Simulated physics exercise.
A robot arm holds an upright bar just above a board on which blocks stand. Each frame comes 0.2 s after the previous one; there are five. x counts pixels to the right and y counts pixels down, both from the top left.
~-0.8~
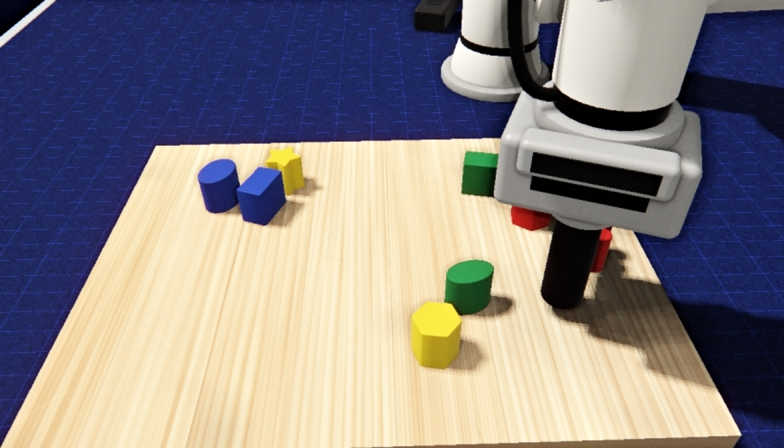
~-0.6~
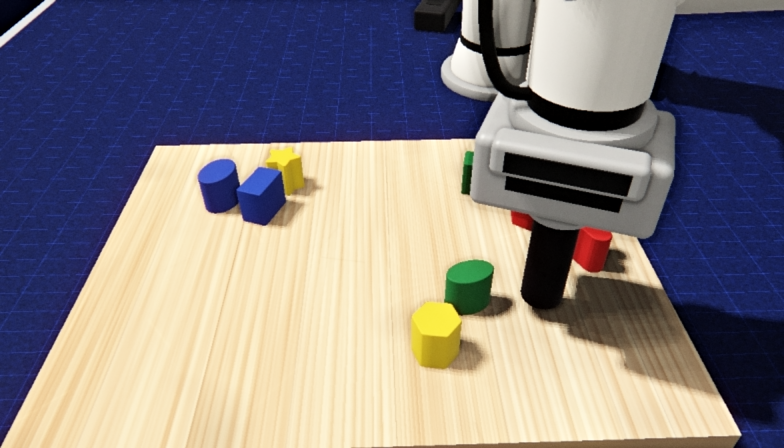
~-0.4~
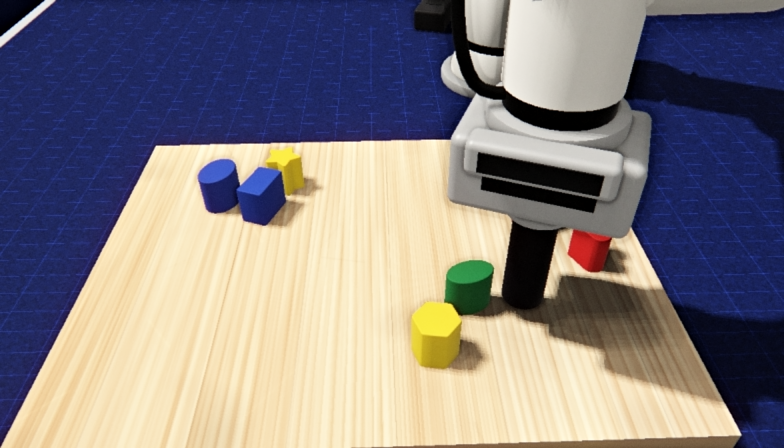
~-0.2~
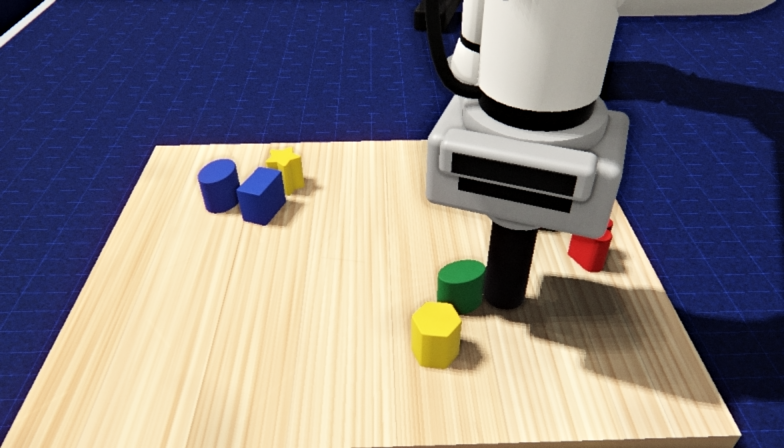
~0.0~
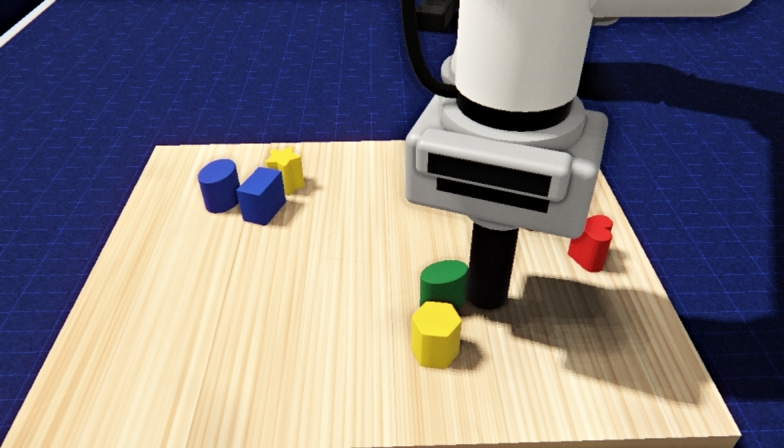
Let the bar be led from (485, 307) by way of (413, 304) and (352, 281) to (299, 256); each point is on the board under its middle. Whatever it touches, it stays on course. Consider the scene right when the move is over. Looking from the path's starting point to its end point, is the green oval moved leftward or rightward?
It shifts to the left.
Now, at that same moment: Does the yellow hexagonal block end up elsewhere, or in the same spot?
The yellow hexagonal block does not move.
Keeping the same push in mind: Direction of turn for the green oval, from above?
Seen from above, counterclockwise.
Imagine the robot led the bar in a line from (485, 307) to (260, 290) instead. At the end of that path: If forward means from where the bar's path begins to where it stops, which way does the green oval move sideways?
It gets pushed left.
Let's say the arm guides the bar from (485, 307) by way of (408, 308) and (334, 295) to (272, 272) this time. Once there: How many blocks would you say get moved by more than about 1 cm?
It displaces one.
On the path given first. One third of the way, bar (413, 292); green oval (371, 272), turned 20° anticlockwise.
Two thirds of the way, bar (350, 268); green oval (327, 270), turned 115° anticlockwise.
At the end, bar (297, 244); yellow hexagonal block unmoved; green oval (327, 270), turned 115° anticlockwise.
